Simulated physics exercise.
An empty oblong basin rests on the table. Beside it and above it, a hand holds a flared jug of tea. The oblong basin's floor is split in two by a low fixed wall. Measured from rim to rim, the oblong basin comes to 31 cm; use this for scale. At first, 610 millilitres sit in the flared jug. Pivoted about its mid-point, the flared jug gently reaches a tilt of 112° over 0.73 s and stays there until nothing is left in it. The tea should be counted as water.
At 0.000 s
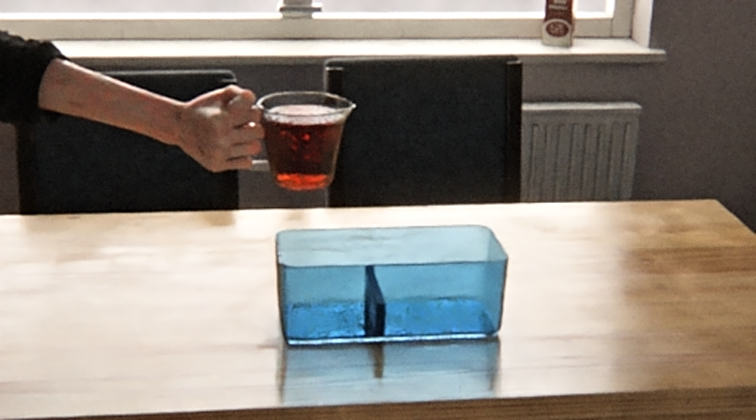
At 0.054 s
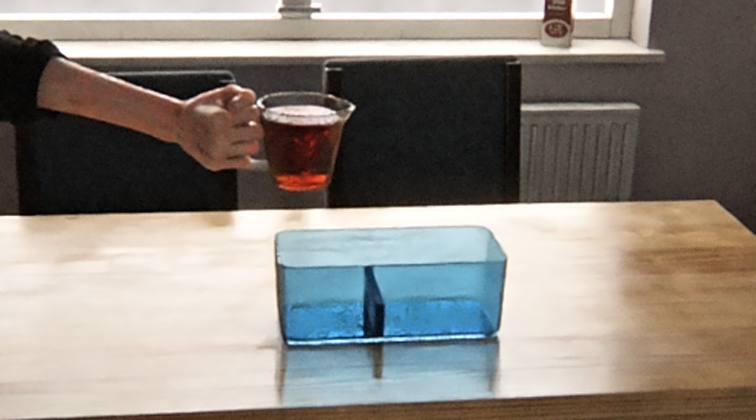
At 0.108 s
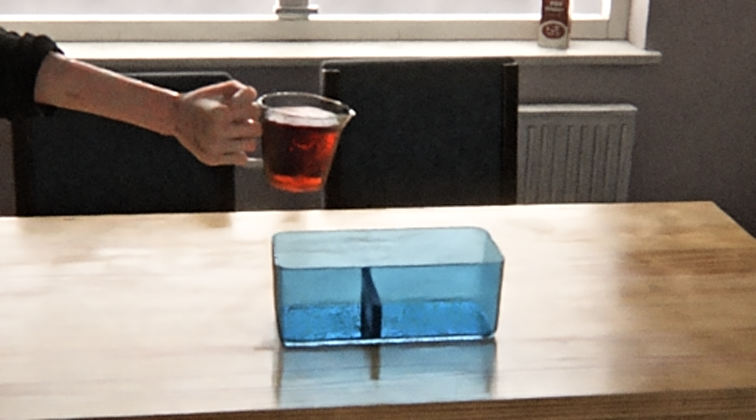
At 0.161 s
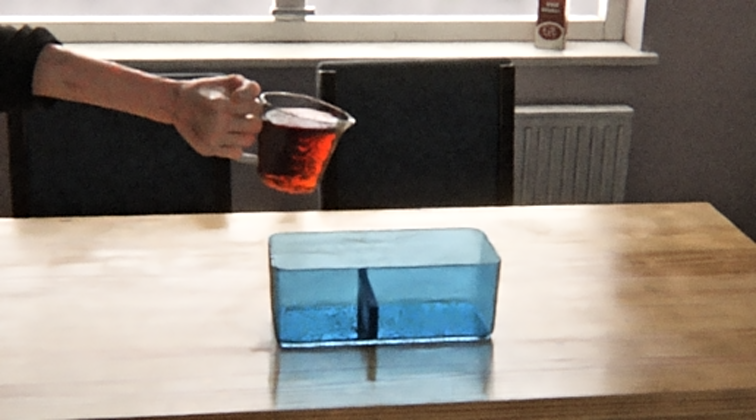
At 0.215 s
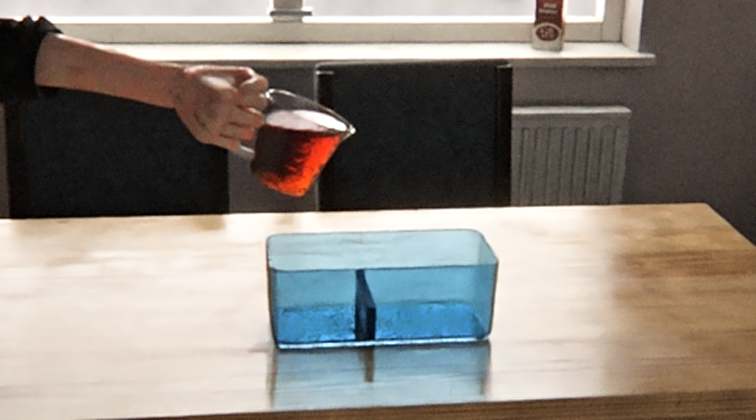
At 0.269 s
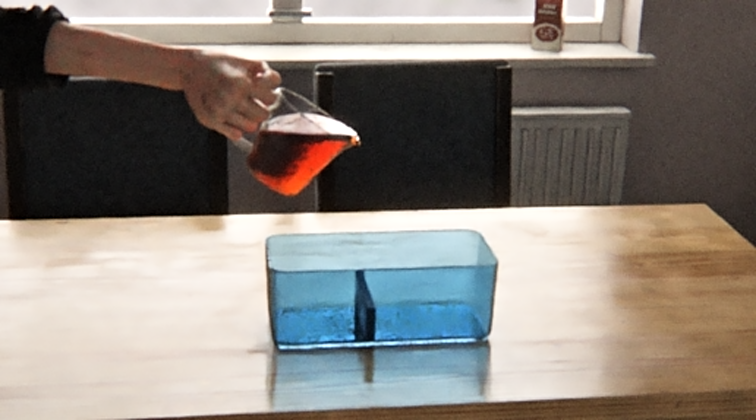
On a wooden table by a window sits a clear blue oblong basin with a low divider inside. Above it, a hand holds a glass jug of reddish tea upright, then gradually tilts it to the right until the tea reaches the lip, the basin staying in place below.
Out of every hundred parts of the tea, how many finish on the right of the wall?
About 75 in every hundred.
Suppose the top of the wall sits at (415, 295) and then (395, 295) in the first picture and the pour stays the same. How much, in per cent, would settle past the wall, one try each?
I'd put it at about 20 per cent for the first and about 40 per cent for the second.
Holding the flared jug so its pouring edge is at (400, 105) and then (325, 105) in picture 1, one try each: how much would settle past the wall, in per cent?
The first try gives around 90 percent, the second around 30 percent.
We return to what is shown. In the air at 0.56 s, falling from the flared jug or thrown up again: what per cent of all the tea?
Close to 30 per cent, I'd say.
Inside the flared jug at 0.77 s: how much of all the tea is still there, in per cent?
Around 3 in a hundred is still there.
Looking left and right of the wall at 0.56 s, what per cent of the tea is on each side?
0 per cent left and 30 right, roughly.
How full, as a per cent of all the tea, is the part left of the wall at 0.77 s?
Reading: Approx. 16 per cent.
By 0.56 s the tilt is 97° and 40 per cent is still to pour, 0 is left of the wall and 29 right of it.
By 0.77 s the tilt is 112° and 3 per cent is still to pour, 16 is left of the wall and 73 right of it.
By 0.99 s the tilt is 112° and 0 per cent is still to pour, 23 is left of the wall and 75 right of it.
By 1.23 s the tilt is 112° and 0 per cent is still to pour, 23 is left of the wall and 75 right of it.
At rest 23 per cent lies left of the wall, 75 right of it and 2 outside.
